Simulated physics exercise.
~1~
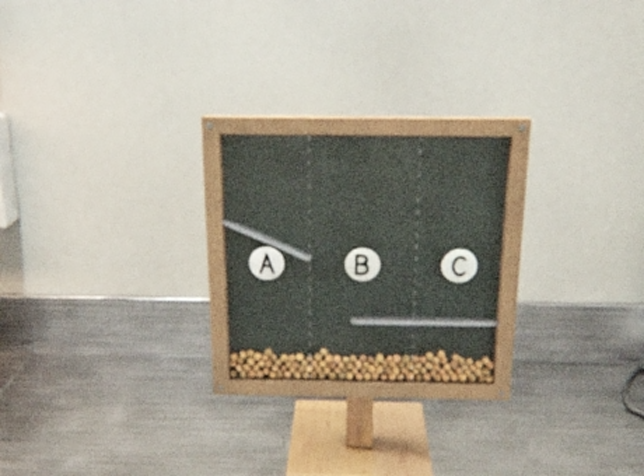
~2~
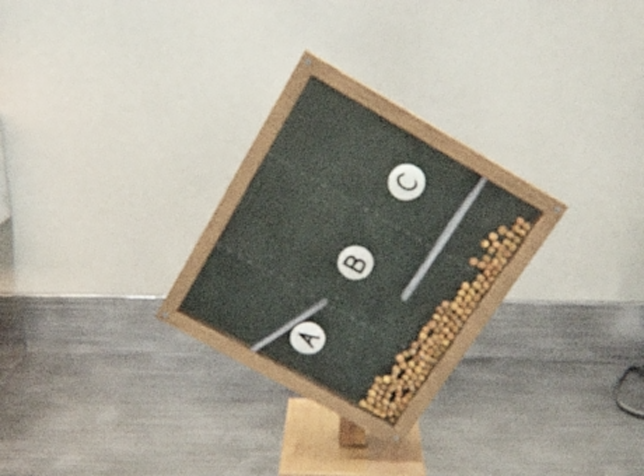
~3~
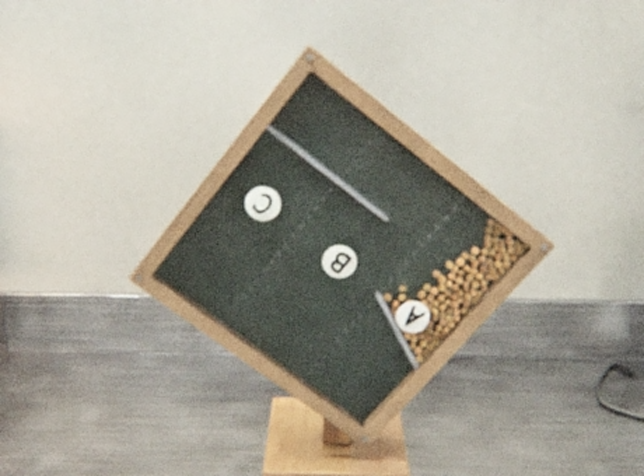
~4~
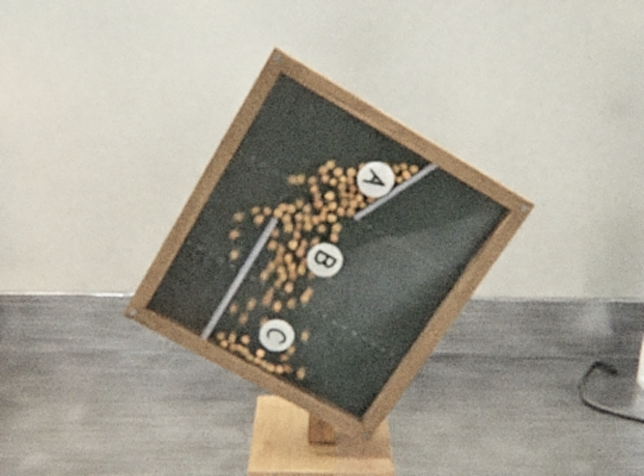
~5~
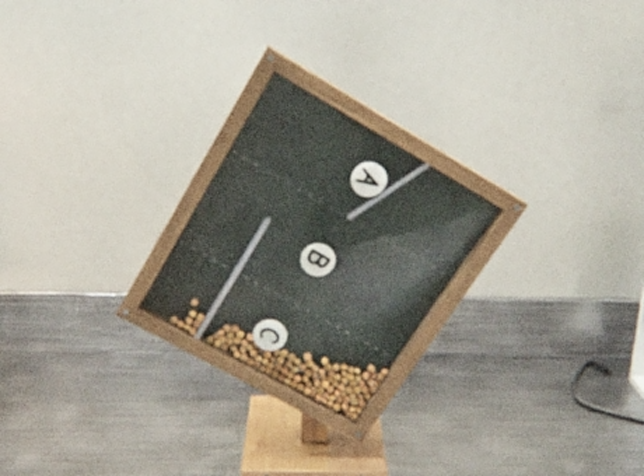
The video shows a wooden-framed dark case of small beads turning anticlockwise on a stand, the beads sliding to the lower right, gathering beside strip A, then tumbling past the angled bars as it turns over, finally settling along the lower edge in strip C.
